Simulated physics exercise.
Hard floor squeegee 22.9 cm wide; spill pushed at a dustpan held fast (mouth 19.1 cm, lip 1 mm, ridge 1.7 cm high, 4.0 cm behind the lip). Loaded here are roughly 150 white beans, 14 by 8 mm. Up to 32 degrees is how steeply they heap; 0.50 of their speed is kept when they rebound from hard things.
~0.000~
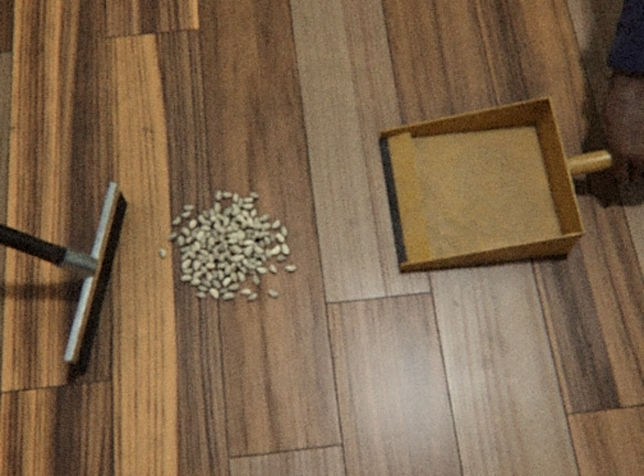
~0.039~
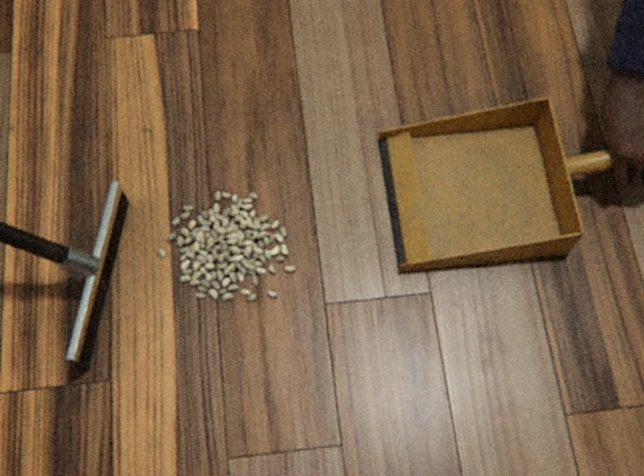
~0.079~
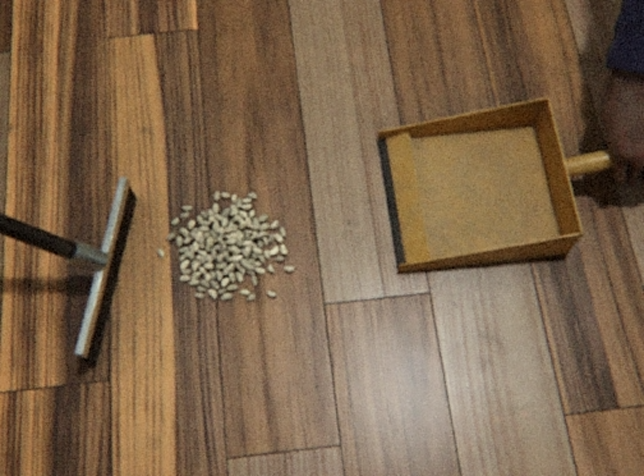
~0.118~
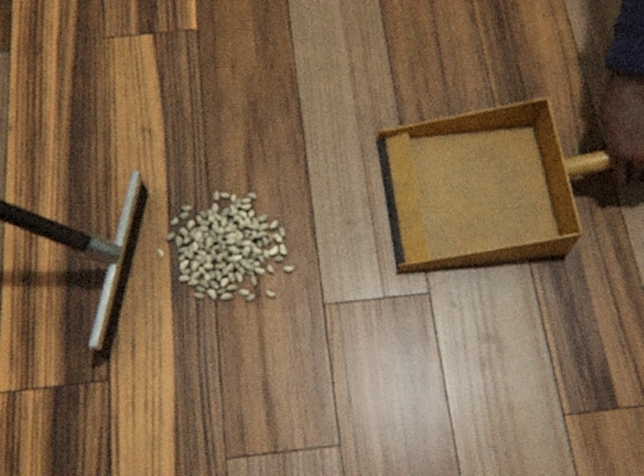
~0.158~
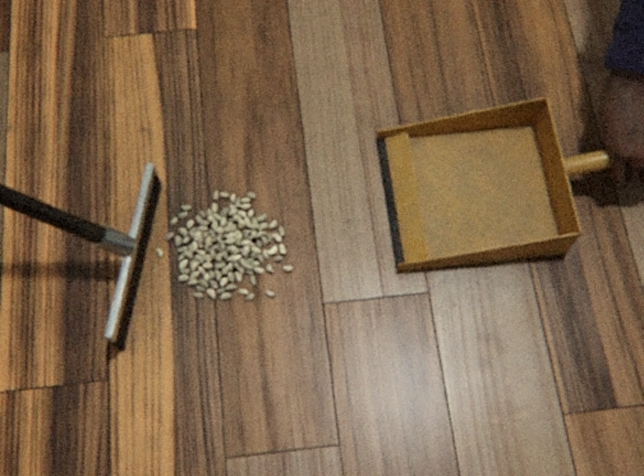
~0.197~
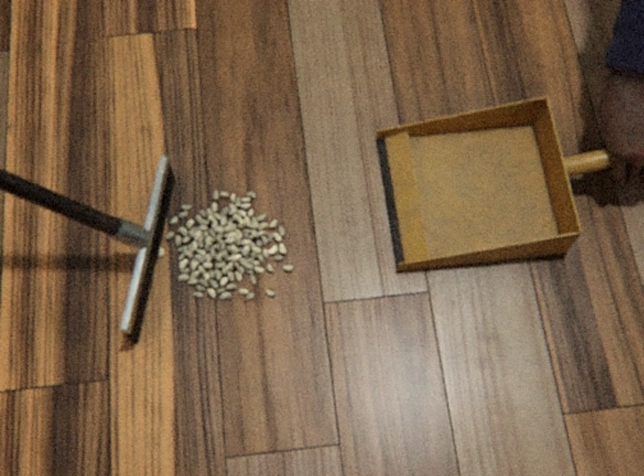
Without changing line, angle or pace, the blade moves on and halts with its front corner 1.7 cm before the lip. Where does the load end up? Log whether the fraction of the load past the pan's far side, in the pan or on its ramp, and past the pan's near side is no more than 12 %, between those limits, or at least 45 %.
Far side: No more than 12 %; pan: No more than 12 %; near side: Between the limits.
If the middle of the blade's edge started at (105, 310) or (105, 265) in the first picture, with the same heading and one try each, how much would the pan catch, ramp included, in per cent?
The two tries give about 5 % and about 0 %.
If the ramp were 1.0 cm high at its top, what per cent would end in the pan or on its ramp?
Around 5 per cent.
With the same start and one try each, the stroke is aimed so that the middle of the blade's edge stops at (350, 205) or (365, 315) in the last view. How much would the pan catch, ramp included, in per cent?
Around 5 per cent, and around 10 per cent.
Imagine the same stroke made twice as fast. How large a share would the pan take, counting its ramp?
It would be around 20 percent.
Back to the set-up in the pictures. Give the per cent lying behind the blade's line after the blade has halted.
Something like 25 per cent, roughly.
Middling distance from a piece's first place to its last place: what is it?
That distance is close to 18 cm.
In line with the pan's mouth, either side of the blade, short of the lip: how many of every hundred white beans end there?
Share there: Around 70 percent.
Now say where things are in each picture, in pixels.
Blade from (72, 359) to (115, 189), moved 0.0 cm, 0 of the pieces shifted so far; middle of the pieces at (225, 246); pan at (485, 193), in the first picture.
Blade from (74, 358) to (117, 188), moved 0.4 cm, 0 of the pieces shifted so far; middle of the pieces at (224, 246), in the second picture.
Blade from (82, 353) to (125, 184), moved 1.6 cm, 0 of the pieces shifted so far; middle of the pieces at (224, 246), in the third picture.
Blade from (96, 346) to (138, 177), moved 3.4 cm, 0 of the pieces shifted so far; middle of the pieces at (223, 246), in the fourth picture.
Blade from (111, 337) to (151, 170), moved 5.4 cm, 0 of the pieces shifted so far; middle of the pieces at (222, 246), in the fifth picture.
Blade from (127, 329) to (165, 163), moved 7.4 cm, 0 of the pieces shifted so far; middle of the pieces at (223, 245); pan at (483, 193). Its pace works out near 0.50 m/s, heading 23 degrees away from the viewer's side, in the sixth picture.
After 0.48 s, middle of the blade 18 cm from the lip; 0 % over the lip, far side 0 %, near side 10 %.
After 0.66 s, middle of the blade 9 cm from the lip; 0 % over the lip, far side 5 %, near side 20 %.
Then, at 0.96 s, middle of the blade 5 cm from the lip; 0 % over the lip, far side 5 %, near side 20 %.
At rest (2.5 s), far side 5 %, pan 0 %, near side 25 %, in front of the lip or behind the blade 70 %.
